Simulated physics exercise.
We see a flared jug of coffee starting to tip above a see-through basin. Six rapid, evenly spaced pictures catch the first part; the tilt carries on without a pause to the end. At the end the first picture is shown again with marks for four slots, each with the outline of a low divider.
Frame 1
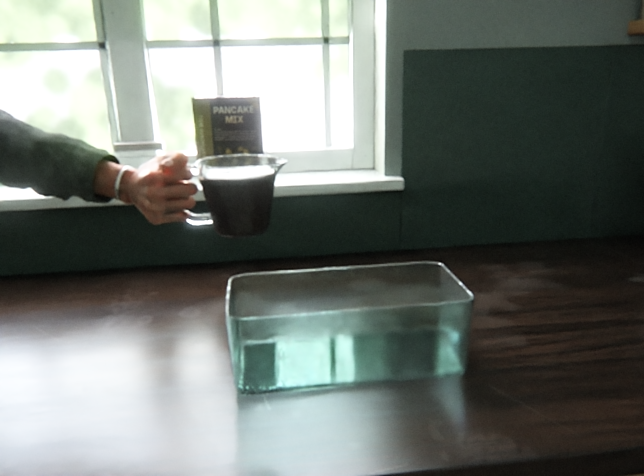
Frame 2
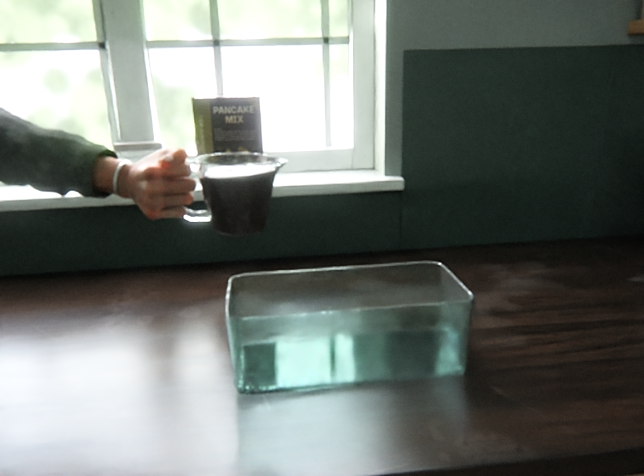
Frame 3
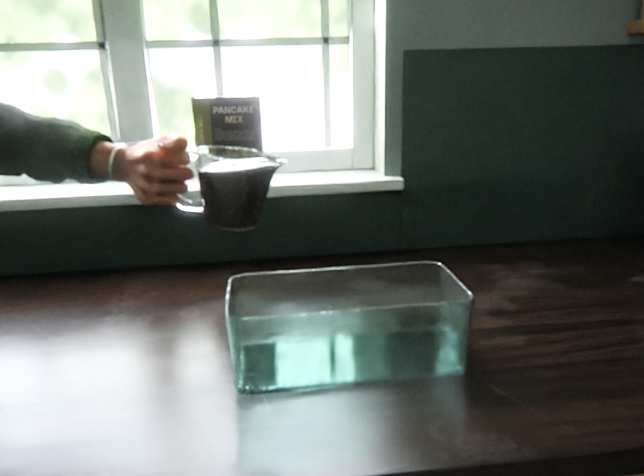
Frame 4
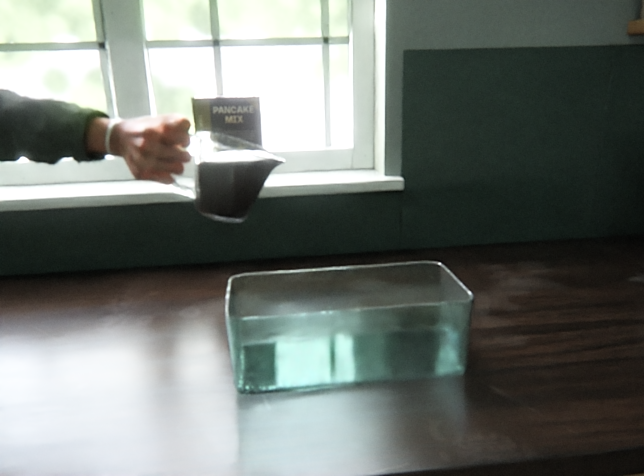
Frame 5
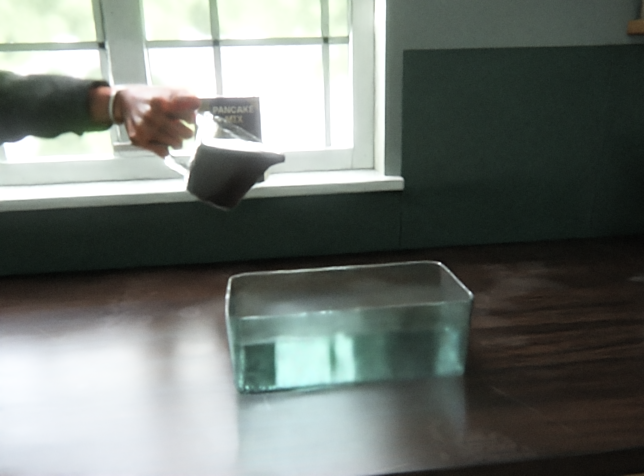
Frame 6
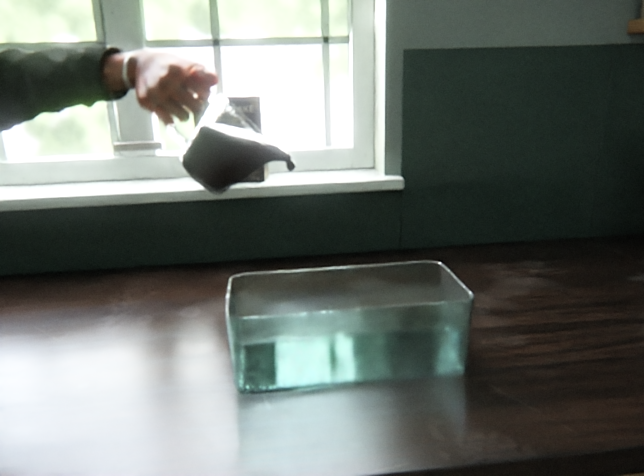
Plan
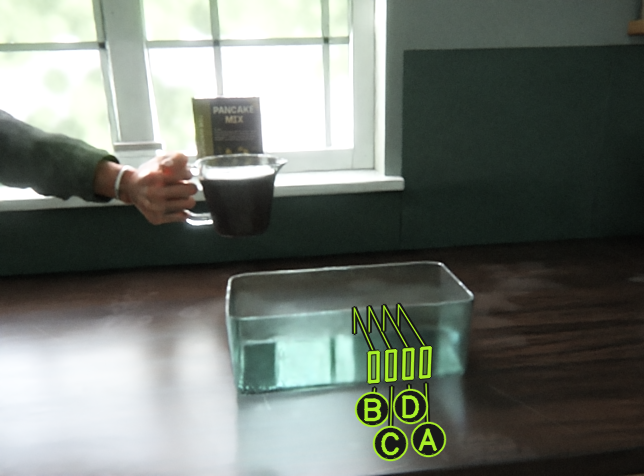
On a dark wooden counter by a bright window sat a clear glass basin, while a hand above it held a jug of coffee upright, then tilted it rightward until coffee reached over the lip.
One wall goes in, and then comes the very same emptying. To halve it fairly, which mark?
The best position is C.
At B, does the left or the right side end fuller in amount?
More ends on the right.
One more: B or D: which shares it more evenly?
That is position B.
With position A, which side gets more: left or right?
The left side.
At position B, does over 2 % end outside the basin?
Yes.
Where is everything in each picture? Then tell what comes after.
Upright, lip at (286, 161); basin from (235, 392) to (466, 370); nothing has left yet, in the first frame.
Tipped about 2°, lip at (286, 161); nothing has left yet, in the second frame.
Tipped about 9°, lip at (285, 161); nothing has left yet, in the third frame.
Tipped about 19°, lip at (285, 161); nothing has left yet, in the fourth frame.
Tipped about 32°, lip at (284, 161); coffee is over the lip, down to (284, 161), in the fifth frame.
Tipped about 47°, lip at (284, 160); coffee is over the lip, down to (290, 167), in the sixth frame.
In lime, A at (425, 383); B at (374, 388); C at (391, 386); D at (408, 385).
For position A, about 81 % ends left of the wall and 5 % right of it; 14 % is lost outside.
For position B, about 23 % ends left of the wall and 67 % right of it; 10 % is lost outside.
For position C, about 56 % ends left of the wall and 38 % right of it; 6 % is lost outside.
For position D, about 85 % ends left of the wall and 6 % right of it; 9 % is lost outside.
